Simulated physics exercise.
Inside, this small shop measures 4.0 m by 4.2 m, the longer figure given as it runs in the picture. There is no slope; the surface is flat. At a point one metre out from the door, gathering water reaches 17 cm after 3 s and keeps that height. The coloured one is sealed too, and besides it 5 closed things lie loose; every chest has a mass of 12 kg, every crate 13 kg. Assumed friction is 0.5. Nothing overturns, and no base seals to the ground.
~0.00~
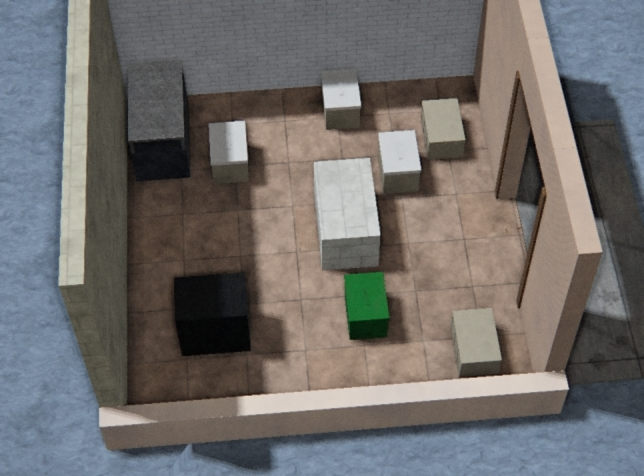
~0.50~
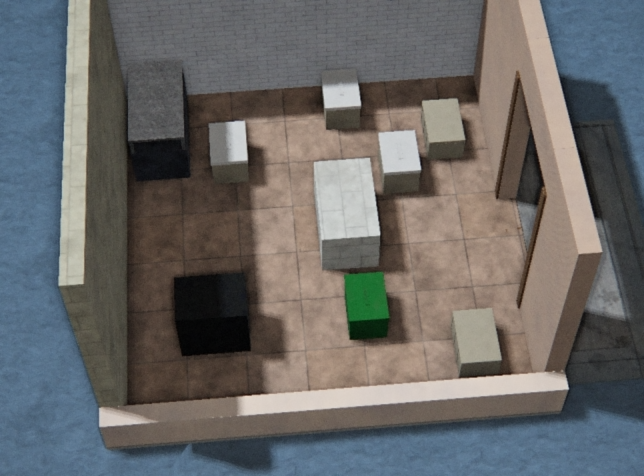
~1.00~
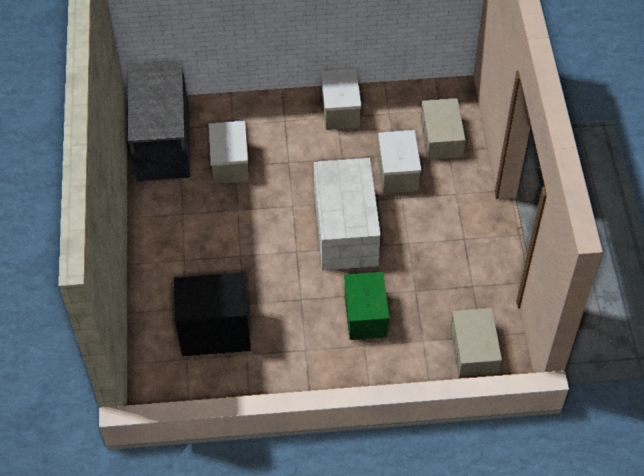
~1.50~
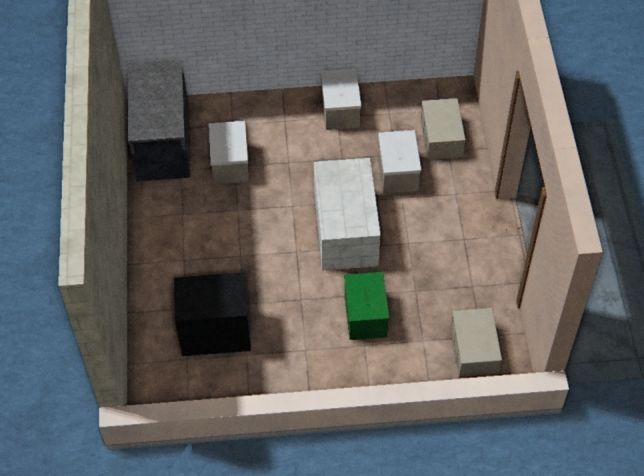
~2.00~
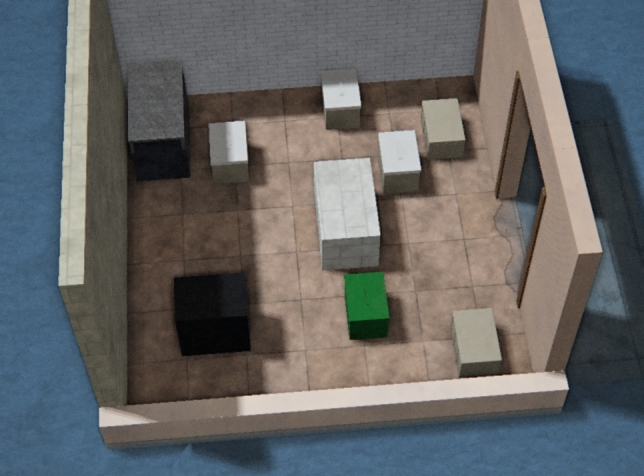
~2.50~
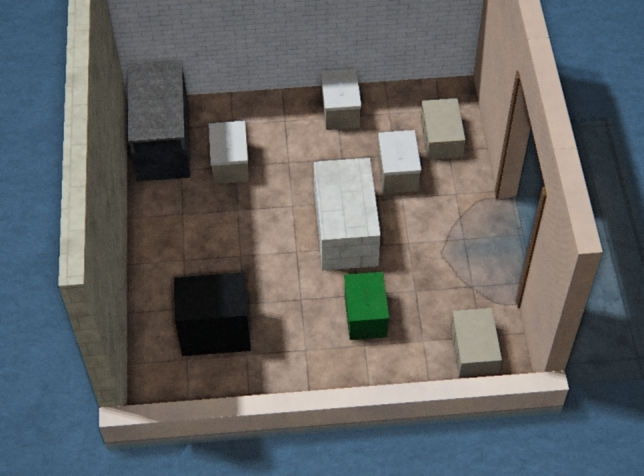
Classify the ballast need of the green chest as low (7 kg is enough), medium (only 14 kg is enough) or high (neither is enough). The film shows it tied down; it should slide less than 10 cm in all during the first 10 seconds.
High.
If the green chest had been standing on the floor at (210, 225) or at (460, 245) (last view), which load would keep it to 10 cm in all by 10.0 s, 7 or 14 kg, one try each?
For the first spot only the heavier suffices, for the second both come up short.
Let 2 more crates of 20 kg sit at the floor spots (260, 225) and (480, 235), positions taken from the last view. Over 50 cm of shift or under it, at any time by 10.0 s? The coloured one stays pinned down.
Well, below half a metre and then beyond half a metre.
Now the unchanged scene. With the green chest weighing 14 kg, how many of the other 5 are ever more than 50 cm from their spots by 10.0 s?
Count: 2.
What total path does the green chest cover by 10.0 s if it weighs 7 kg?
Adding it all up, something like 250 cm.
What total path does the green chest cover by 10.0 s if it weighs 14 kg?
Some 300 cm in all.
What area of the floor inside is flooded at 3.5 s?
About 2.5 m2.
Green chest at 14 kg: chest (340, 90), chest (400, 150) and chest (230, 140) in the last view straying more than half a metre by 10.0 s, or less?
Reading the three in turn gives surpassed, surpassed and not surpassed.
After 3.5 s the green chest would be 0 cm from its start with 7 kg and 0 cm from its start with 14 kg; 1 cm of water round it then.
After 4.5 s the green chest would be 53 cm from its start with 7 kg and 27 cm from its start with 14 kg; 4 cm of water round it then.
After 7.0 s the green chest would be 221 cm from its start with 7 kg and 136 cm from its start with 14 kg; 5 cm of water round it then.
After 10.0 s the green chest would be 221 cm from its start with 7 kg and 218 cm from its start with 14 kg; 8 cm of water round it then.
